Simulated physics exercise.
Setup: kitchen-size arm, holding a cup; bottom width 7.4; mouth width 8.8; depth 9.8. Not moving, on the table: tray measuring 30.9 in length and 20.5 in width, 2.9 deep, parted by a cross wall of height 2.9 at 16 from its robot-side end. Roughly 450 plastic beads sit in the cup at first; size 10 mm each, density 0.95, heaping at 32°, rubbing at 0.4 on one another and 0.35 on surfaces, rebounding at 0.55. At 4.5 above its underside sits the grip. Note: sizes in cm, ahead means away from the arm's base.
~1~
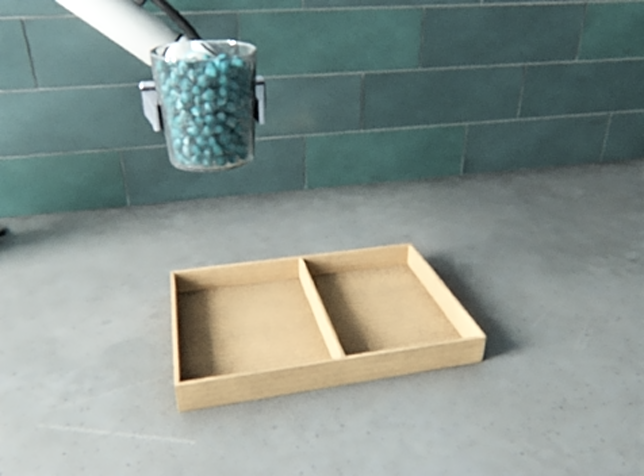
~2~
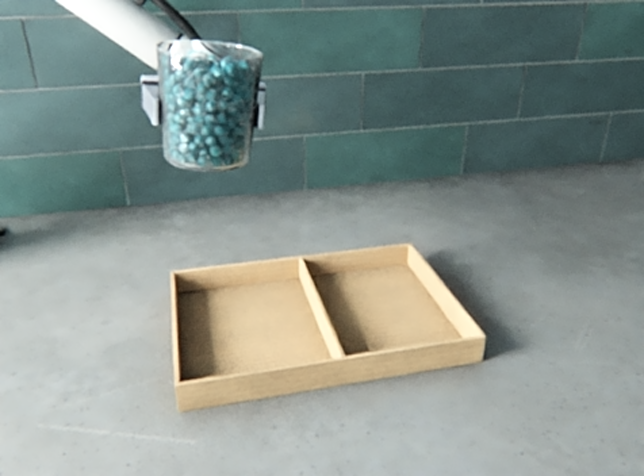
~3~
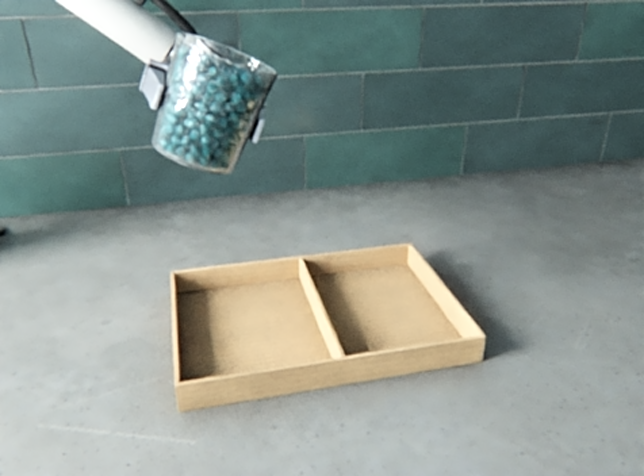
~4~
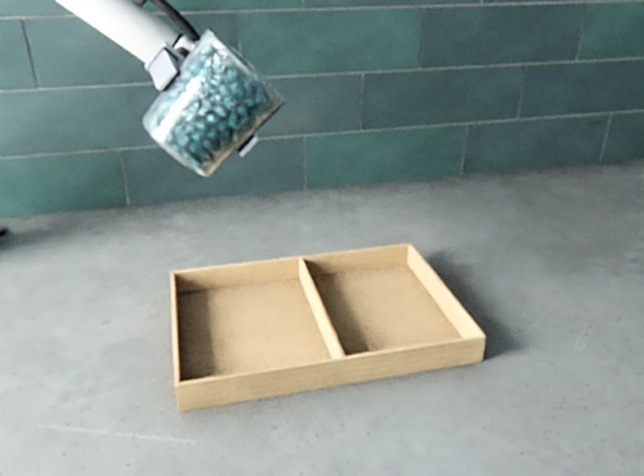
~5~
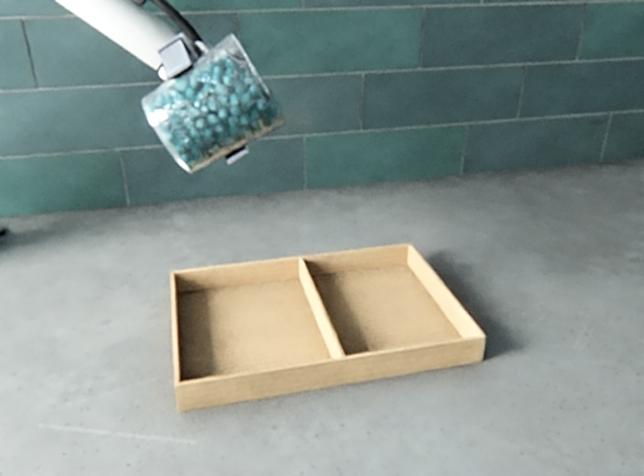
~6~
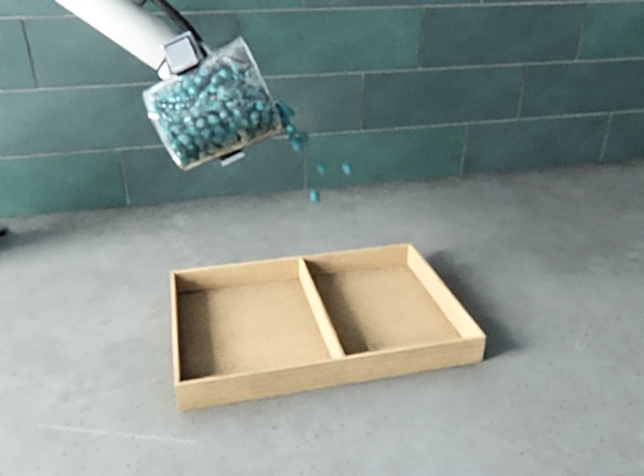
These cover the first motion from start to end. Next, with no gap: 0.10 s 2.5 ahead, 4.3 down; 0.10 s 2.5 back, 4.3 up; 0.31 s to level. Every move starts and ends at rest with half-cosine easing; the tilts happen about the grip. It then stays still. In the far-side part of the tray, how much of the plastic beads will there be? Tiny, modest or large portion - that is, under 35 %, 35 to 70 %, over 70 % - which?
A tiny portion.
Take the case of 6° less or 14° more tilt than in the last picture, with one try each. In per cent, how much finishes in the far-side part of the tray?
5 and 25 percent.
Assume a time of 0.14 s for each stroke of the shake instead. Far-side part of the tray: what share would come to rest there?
In that case about 10 in a hundred.
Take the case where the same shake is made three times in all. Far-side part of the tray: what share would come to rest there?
It would come to about 30 %.
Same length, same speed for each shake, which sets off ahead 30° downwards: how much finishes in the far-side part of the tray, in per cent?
You'd expect near 20 percent of it there.
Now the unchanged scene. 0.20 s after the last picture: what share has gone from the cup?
Roughly 10 per cent by then.
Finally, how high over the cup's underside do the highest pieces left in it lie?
Roughly 9.5 centimetres.
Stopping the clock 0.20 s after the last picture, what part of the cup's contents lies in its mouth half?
45 per cent.
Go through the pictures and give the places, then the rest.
The first picture shows cup middle at (208, 107), level; upper third of the load around (206, 78), from x 160 to 250, top at y 60; 454 in the cup.
The second picture shows cup middle at (209, 107), tilted 6° forward; upper third of the load around (206, 78), from x 165 to 250, top at y 60.
The third picture shows cup middle at (210, 107), tilted 23° forward; upper third of the load around (210, 80), from x 165 to 260, top at y 55.
The fourth picture shows cup middle at (212, 108), tilted 45° forward; upper third of the load around (215, 84), from x 155 to 265, top at y 50.
The fifth picture shows cup middle at (213, 109), tilted 62° forward; upper third of the load around (215, 89), from x 155 to 275, top at y 60.
The sixth picture shows cup middle at (213, 110), tilted 68° forward; upper third of the load around (209, 93), from x 155 to 350, top at y 70; 446 in the cup, 8 in flight or on a rim.
Then, 0.20 s after the last picture, tilted 68° forward, highest piece 29 above the table; 403 in the cup, 6 in the far-side part, 2 in the robot-side part, 43 in flight or on a rim.
Then, 0.41 s after the last picture, tilted 17° forward, highest piece 30 above the table; 380 in the cup, 53 in the far-side part, 8 in the robot-side part, 1 on the table or floor, 12 in flight or on a rim.
Then, 0.71 s after the last picture, level, highest piece 31 above the table; 380 in the cup, 56 in the far-side part, 12 in the robot-side part, 4 on the table or floor, 2 in flight or on a rim.
Then, 1.76 s after the last picture, level, highest piece 31 above the table; 380 in the cup, 57 in the far-side part, 13 in the robot-side part, 4 on the table or floor.
Final count, 380 in the cup, 57 in the far-side part, 13 in the robot-side part, 4 on the table or floor. That is 13 % in the far-side part of the tray.
